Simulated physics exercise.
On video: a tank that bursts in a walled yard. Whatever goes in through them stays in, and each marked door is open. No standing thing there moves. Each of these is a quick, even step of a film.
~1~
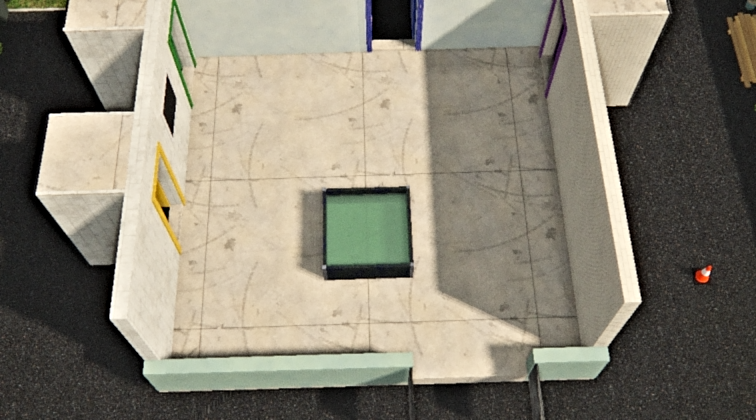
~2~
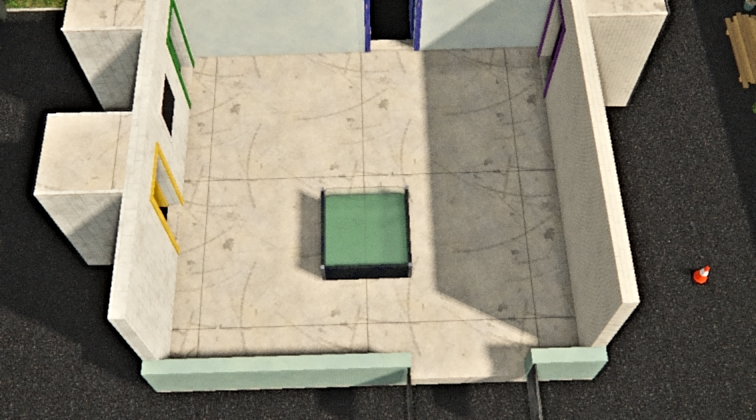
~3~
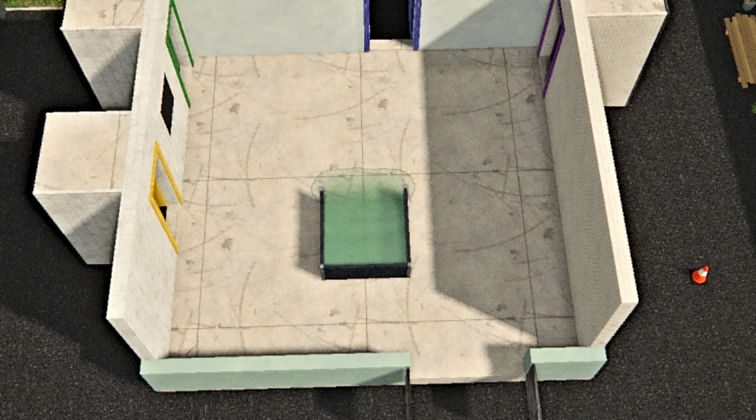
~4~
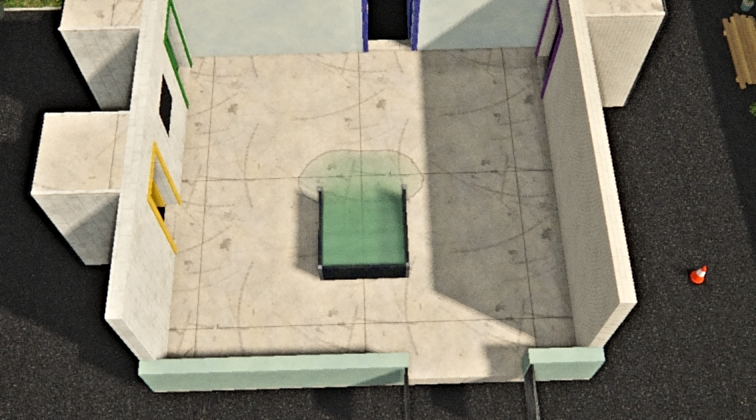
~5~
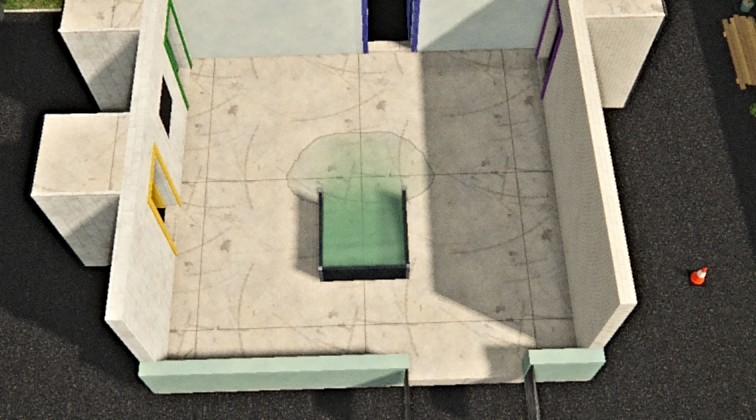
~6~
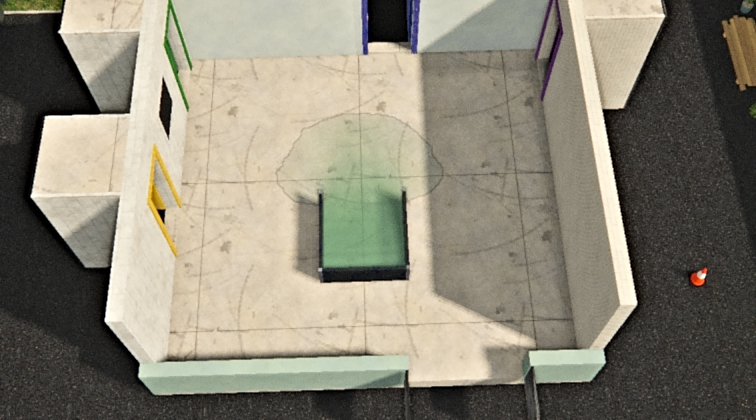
In this clip, green water sits in a dark-edged square tank inside a walled yard, then pours out through the tank's far side and spreads across the pale floor in a widening, rounded, see-through sheet.
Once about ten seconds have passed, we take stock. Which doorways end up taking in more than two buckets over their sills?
The green door takes in more than two, the yellow door takes in two or fewer, the purple door takes in two or fewer, the blue door takes in more than two.
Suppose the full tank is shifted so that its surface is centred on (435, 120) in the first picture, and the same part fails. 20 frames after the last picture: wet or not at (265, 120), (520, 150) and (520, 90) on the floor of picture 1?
Points in turn: Inundated; inundated; inundated.
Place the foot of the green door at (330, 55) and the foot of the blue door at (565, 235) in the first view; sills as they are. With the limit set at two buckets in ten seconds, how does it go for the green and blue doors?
As I see it, green door crosses the line and blue door does not reach it.
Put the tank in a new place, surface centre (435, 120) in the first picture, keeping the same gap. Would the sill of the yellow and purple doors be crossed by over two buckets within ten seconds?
The yellow door doesn't reach it while the purple door exceeds it.
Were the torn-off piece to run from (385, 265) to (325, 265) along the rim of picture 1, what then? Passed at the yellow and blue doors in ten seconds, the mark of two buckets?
Yellow door: Below the limit; blue door: Below the limit.
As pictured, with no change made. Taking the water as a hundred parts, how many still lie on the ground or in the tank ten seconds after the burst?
Some 90 per cent.
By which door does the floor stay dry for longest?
The yellow door.
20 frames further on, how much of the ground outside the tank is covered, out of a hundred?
That's roughly 35 per cent.
A moment on, water covers 20 % of the floor; the green door not reached, the yellow door not reached, the purple door not reached, the blue door not reached.
Next, water covers 30 % of the floor; the green door not reached, the yellow door not reached, the purple door not reached, the blue door under two buckets in.
Then, water covers 35 % of the floor; the green door under two buckets in, the yellow door not reached, the purple door not reached, the blue door over two buckets in.
Later, water covers 45 % of the floor; the green door over two buckets in, the yellow door wet at the sill, nothing in, the purple door wet at the sill, nothing in, the blue door over two buckets in.
In the end, water covers 65 % of the floor; the green door over two buckets in, the yellow door wet at the sill, nothing in, the purple door wet at the sill, nothing in, the blue door over two buckets in.
